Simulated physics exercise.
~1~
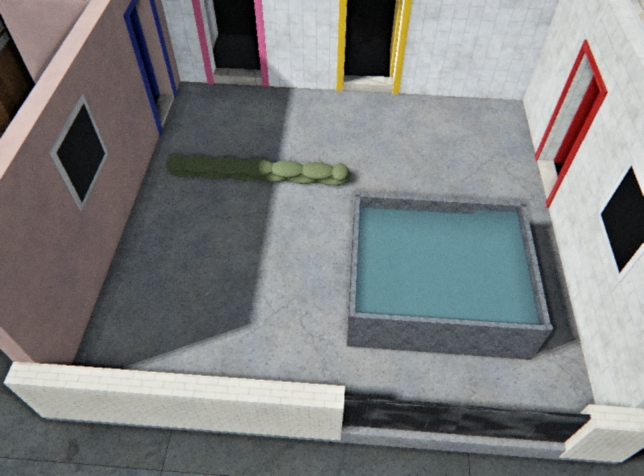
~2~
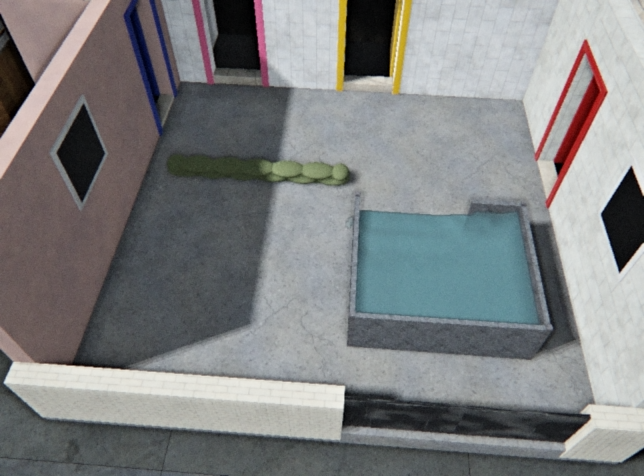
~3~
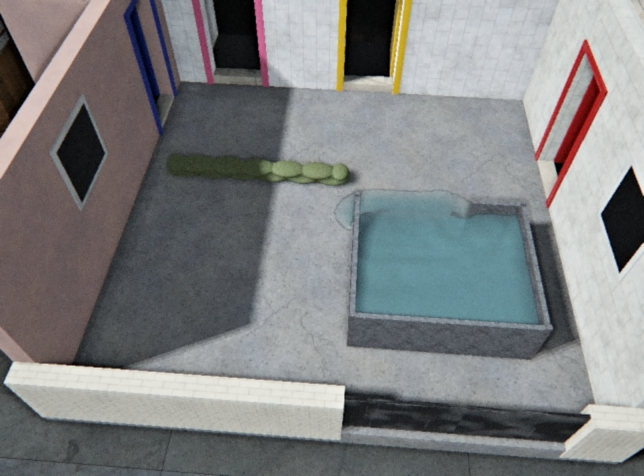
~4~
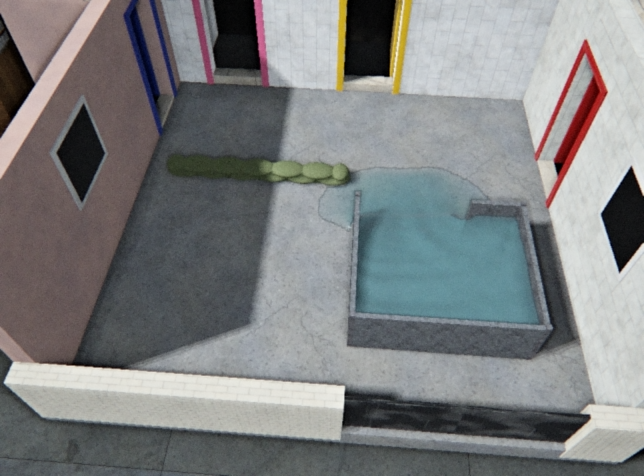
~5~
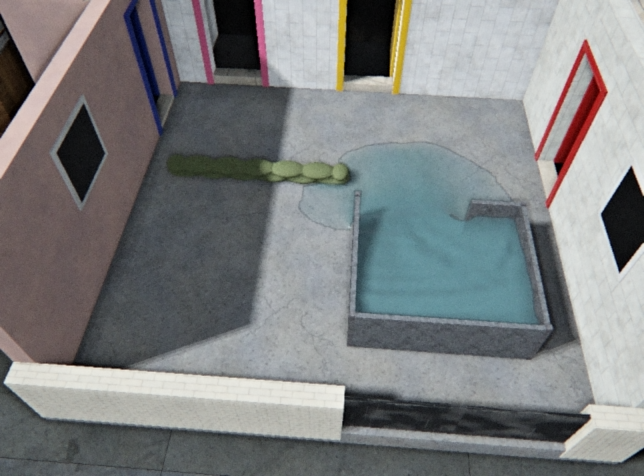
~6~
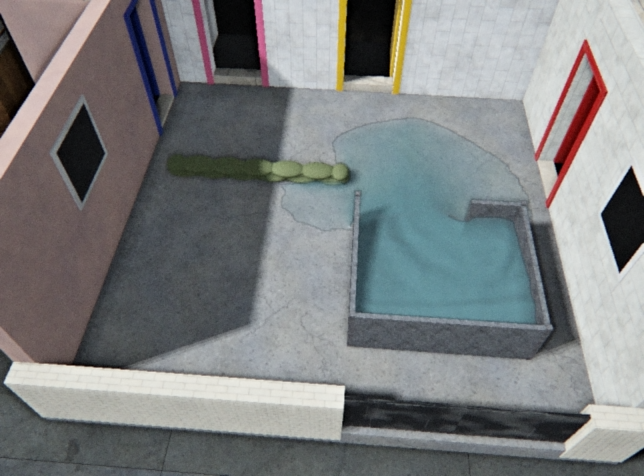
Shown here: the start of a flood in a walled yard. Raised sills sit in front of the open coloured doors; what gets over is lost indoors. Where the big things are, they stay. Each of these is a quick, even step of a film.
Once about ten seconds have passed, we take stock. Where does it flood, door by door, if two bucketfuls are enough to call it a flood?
At the pink door it does not flood; at the red door it floods; at the yellow door it floods; at the blue door it floods.
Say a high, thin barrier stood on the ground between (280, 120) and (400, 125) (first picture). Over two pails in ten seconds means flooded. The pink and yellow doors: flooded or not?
The pink door falls short, the yellow door falls short.
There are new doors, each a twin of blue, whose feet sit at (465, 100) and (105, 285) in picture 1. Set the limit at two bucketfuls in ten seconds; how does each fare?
In turn, the first comes in higher and the second comes in lower.
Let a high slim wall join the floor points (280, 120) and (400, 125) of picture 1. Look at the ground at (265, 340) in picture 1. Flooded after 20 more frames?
My call for that point: Left unsoaked.
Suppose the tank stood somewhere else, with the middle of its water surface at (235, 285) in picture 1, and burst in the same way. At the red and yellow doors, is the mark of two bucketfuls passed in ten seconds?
From what I see, the red one gets past it and the yellow one stays short of it.
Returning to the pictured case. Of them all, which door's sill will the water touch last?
I'd go with the blue one.
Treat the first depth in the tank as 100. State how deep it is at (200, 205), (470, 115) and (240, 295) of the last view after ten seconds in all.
Respectively near 6, 10 and 8 per cent.
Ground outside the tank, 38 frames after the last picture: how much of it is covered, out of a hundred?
Some 80 in a hundred.
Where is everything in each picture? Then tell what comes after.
Still water in the water tank at (443, 259), in the first picture.
Water pours out on the water tank's far side and has run to (354, 220), in the second picture.
The front is at a hidden place, out from the gap on the water tank's far side, in the third picture.
Water pours out on the water tank's far side and has run to (463, 183), in the fourth picture.
Water pours out on the water tank's far side and has run to (433, 147), in the fifth picture.
Water pours out on the water tank's far side and has run to (421, 122), in the sixth picture.
A moment on, water covers 35 % of the floor; the pink door not reached, the red door wet at the sill, nothing in, the yellow door under two buckets in, the blue door not reached.
Next, water covers 40 % of the floor; the pink door wet at the sill, nothing in, the red door under two buckets in, the yellow door over two buckets in, the blue door not reached.
Then, water covers 55 % of the floor; the pink door wet at the sill, nothing in, the red door under two buckets in, the yellow door far over two buckets in, the blue door under two buckets in.
Later, water covers 80 % of the floor; the pink door wet at the sill, nothing in, the red door over two buckets in, the yellow door far over two buckets in, the blue door over two buckets in.
In the end, water covers 95 % of the floor; the pink door wet at the sill, nothing in, the red door over two buckets in, the yellow door far over two buckets in, the blue door far over two buckets in.
